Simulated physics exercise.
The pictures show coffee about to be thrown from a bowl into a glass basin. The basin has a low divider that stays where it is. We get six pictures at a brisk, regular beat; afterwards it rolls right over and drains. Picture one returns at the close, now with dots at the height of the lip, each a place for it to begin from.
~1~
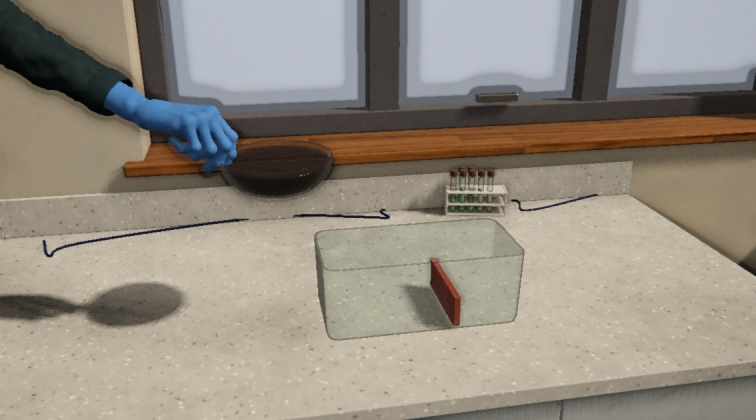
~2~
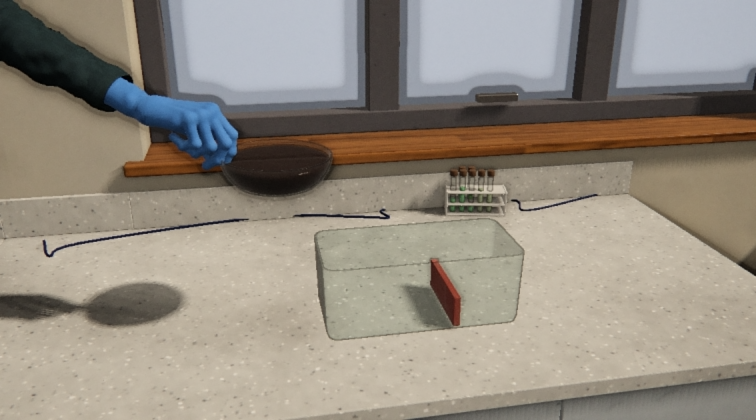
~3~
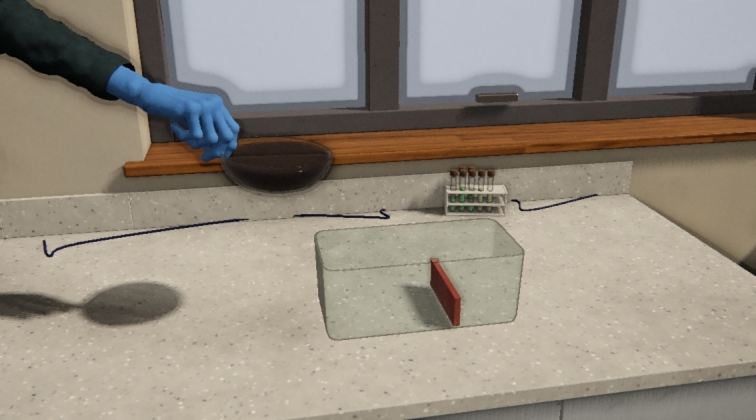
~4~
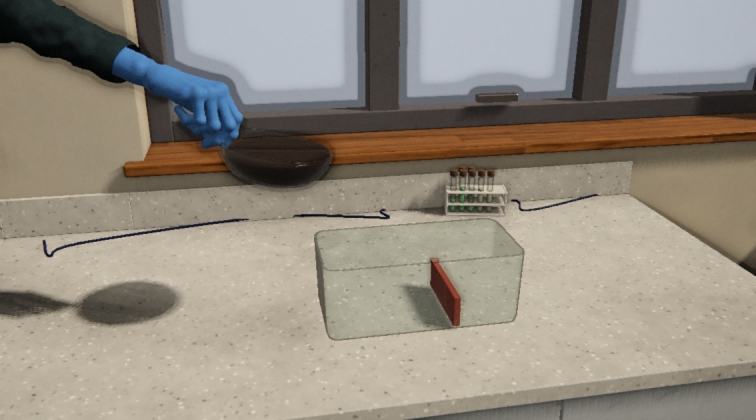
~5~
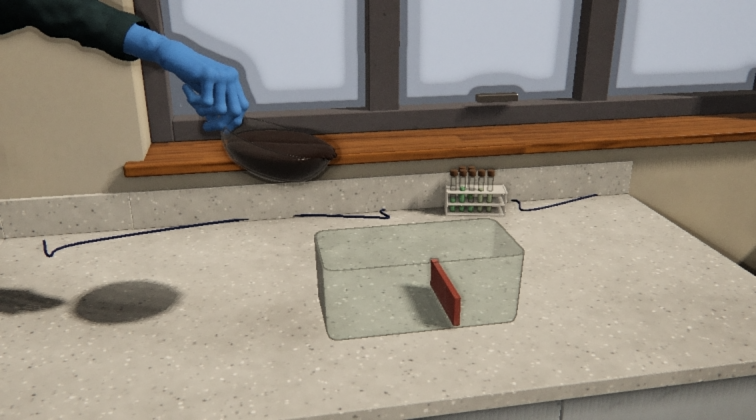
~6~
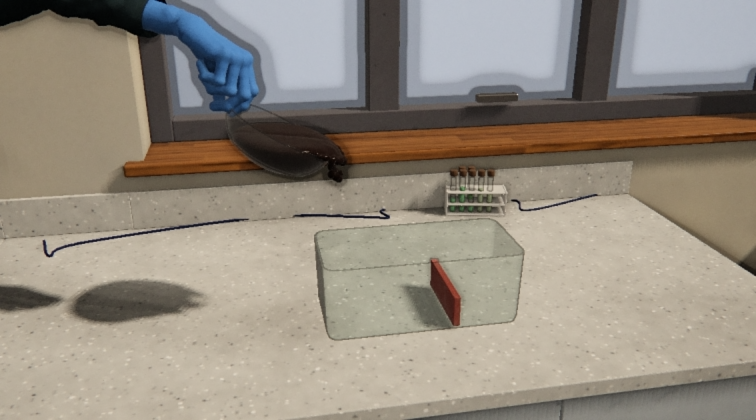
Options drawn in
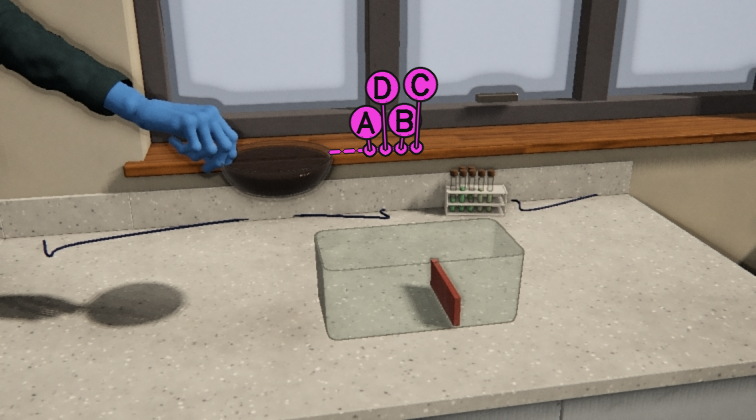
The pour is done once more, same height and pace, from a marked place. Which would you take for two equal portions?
Place A does it best.
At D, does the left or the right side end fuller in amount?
The right side.
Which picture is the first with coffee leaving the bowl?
In picture 5.
In magenta, A at (369, 150); B at (401, 148); C at (416, 147); D at (385, 149).
Choosing A, about 50 % ends left of the wall and 48 % right of it.
Choosing B, about 15 % ends left of the wall and 84 % right of it.
Choosing C, about 29 % ends left of the wall and 67 % right of it; 3 % is lost outside.
Choosing D, about 29 % ends left of the wall and 69 % right of it.
